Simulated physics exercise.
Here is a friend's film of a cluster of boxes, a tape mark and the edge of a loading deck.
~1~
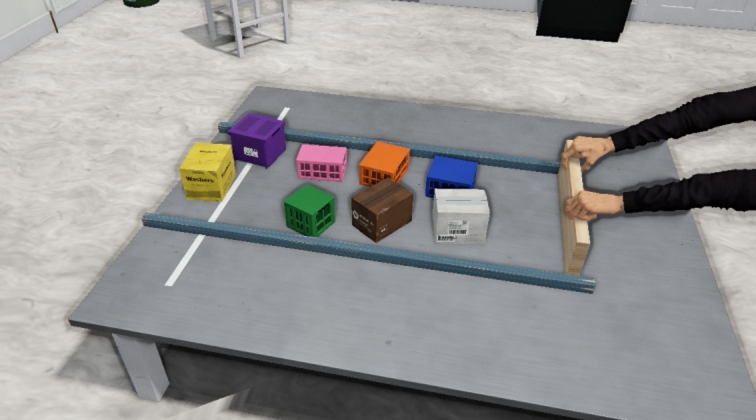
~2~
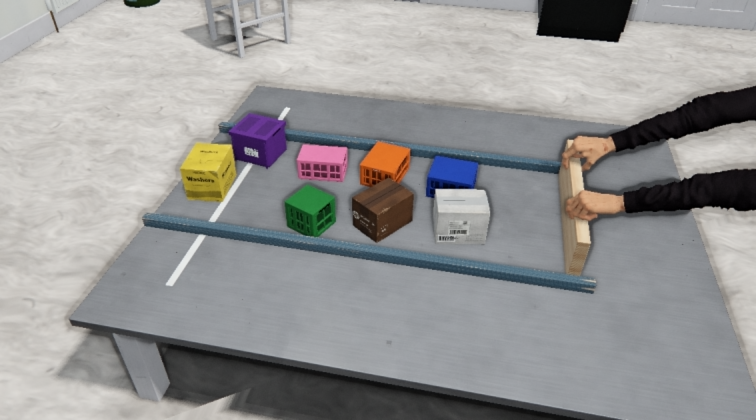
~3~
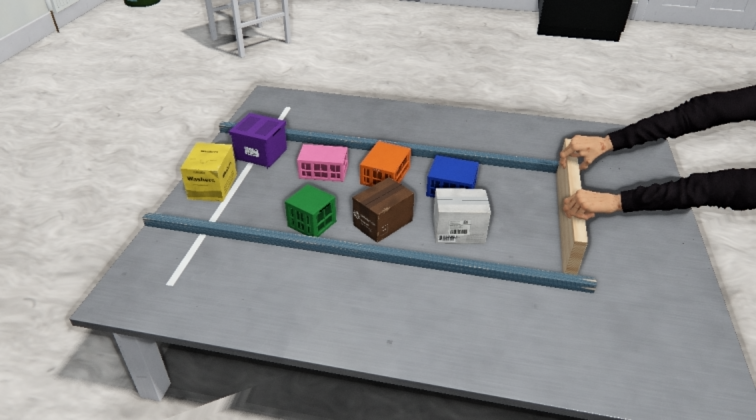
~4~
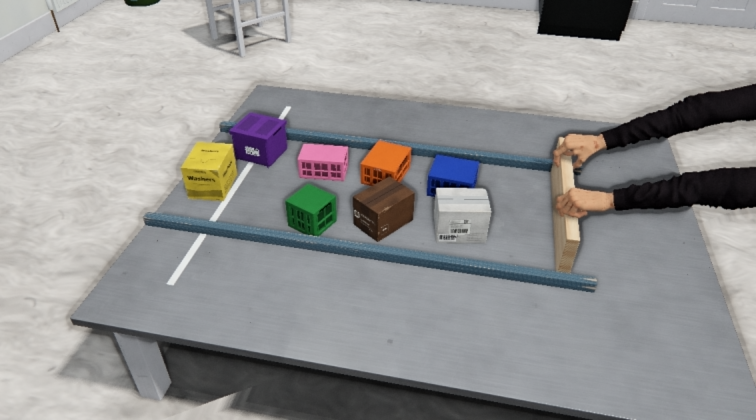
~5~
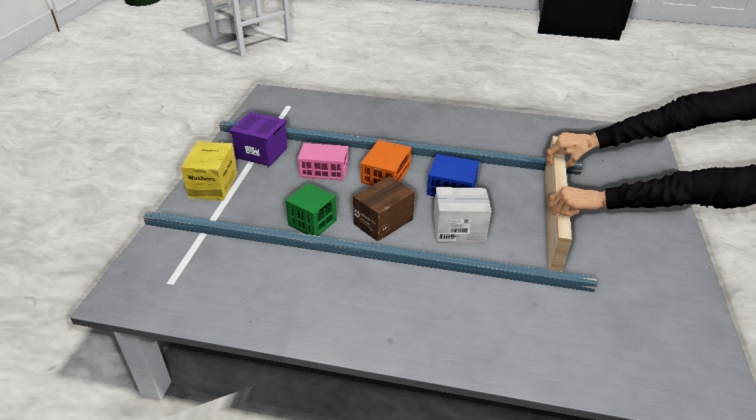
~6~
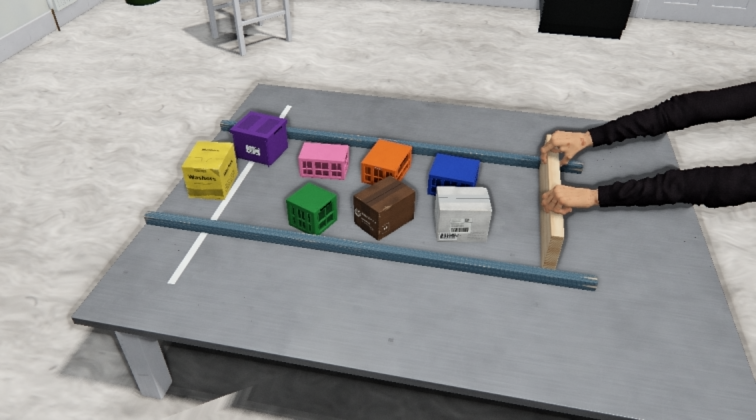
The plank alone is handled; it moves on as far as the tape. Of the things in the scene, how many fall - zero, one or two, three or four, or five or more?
I expect at least five to drop off the edge.
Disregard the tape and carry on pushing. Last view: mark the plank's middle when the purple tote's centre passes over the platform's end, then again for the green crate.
The middle would be close to (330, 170) and then close to (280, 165).
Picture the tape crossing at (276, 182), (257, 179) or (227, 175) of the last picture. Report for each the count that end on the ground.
The counts would be 2, 4 and 6.
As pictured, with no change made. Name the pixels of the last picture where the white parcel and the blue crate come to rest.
(206, 177) and (232, 150), roughly.
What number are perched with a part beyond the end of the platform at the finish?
Answer: 0.
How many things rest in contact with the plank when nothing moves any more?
So the total is 2.
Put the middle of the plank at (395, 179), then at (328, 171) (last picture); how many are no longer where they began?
In order, the tallies are 6 and 7.
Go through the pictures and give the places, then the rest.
In the first frame, yellow box (209, 172); purple tote (259, 141); pink crate (322, 163); plank (572, 205); tape (240, 179).
In the second frame, purple tote (259, 141); plank (572, 204).
In the third frame, pink crate (323, 163); blue crate (453, 179).
In the fourth frame, yellow box (210, 171); white parcel (461, 216).
In the fifth frame, purple tote (260, 140); orange crate (386, 165).
In the sixth frame, yellow box (211, 170); purple tote (261, 139); pink crate (324, 161); plank (550, 199); tape (242, 177).
A little later, none off yet; yellow box at rest near (211, 170); purple tote at rest near (261, 139); pink crate at rest near (324, 161).
Next, none off yet; yellow box at rest near (211, 170); purple tote shifted about its own width near (217, 133); pink crate shifted well along near (252, 151).
When it is over, the number that fall off is five or more; down, brown box, orange crate, green crate, pink crate, purple tote and yellow box.
